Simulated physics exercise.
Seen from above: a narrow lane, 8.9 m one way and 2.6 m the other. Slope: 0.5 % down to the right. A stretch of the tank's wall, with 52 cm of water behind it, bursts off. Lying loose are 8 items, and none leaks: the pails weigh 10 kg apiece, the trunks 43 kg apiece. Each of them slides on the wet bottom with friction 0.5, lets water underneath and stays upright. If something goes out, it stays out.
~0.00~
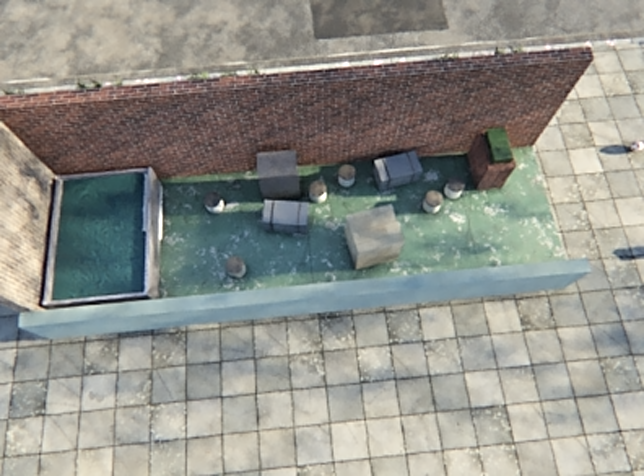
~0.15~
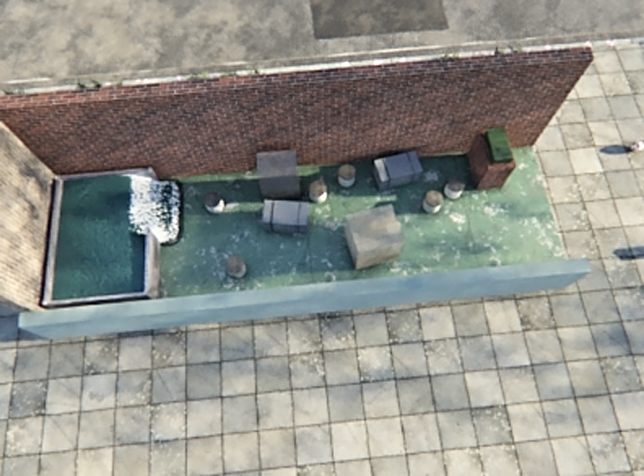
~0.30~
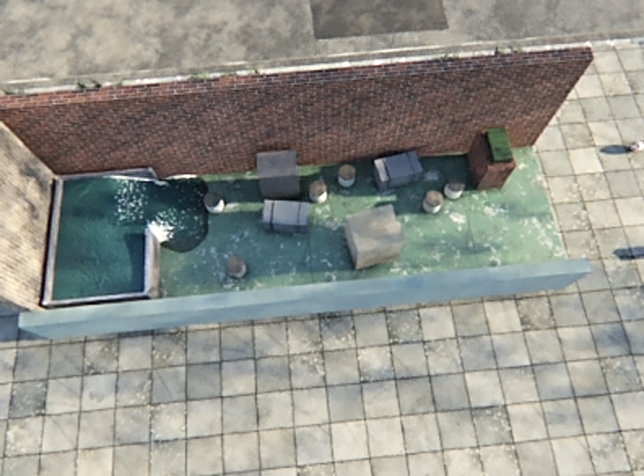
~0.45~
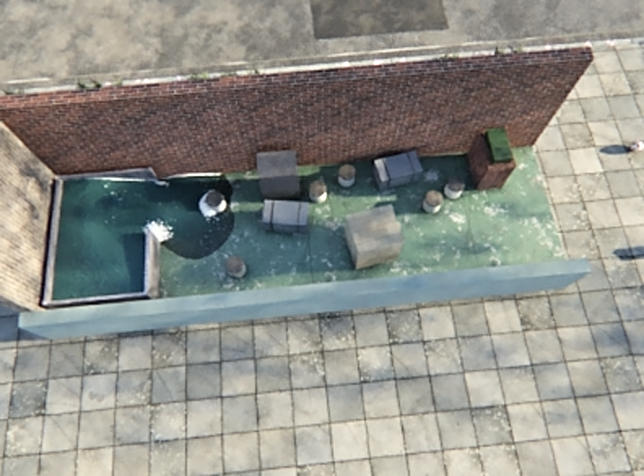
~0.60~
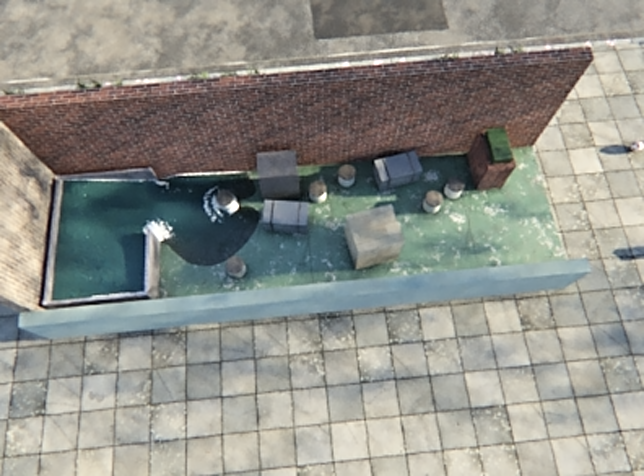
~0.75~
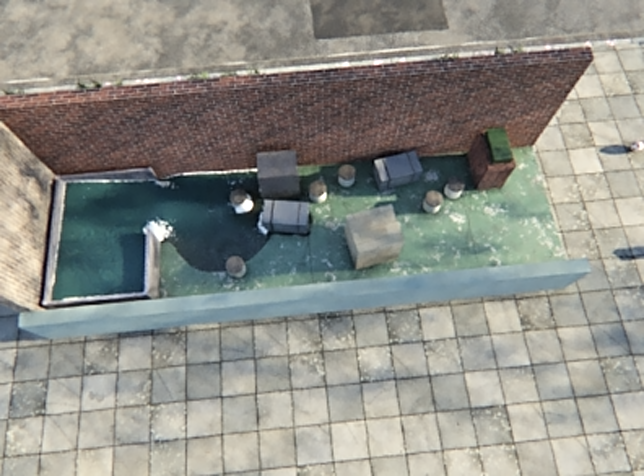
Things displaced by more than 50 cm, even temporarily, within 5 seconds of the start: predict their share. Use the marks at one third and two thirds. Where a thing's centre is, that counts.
One to two thirds.
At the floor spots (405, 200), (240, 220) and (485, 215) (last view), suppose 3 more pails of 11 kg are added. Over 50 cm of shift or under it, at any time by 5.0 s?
Listed order: Below the mark, above the mark and below the mark.
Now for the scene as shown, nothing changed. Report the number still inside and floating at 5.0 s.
I'd say 0 of them.
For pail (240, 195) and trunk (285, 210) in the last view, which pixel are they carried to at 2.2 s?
Near (279, 255) and (325, 215).
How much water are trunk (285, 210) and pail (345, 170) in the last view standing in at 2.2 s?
Depth approx. 7 cm / 6 cm.
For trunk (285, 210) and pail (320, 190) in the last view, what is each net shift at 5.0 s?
First: 80 cm. Second: 40 cm.
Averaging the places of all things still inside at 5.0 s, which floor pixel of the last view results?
They're centred close to (376, 213).
After 1.1 s 1 of 8 are over 50 cm from their spots; 0 afloat.
After 2.2 s 2 of 8 are over 50 cm from their spots; 1 afloat.
After 3.5 s 3 of 8 are over 50 cm from their spots; 1 afloat.
After 5.0 s 3 of 8 are over 50 cm from their spots, and 3 have been at some point; 0 afloat.
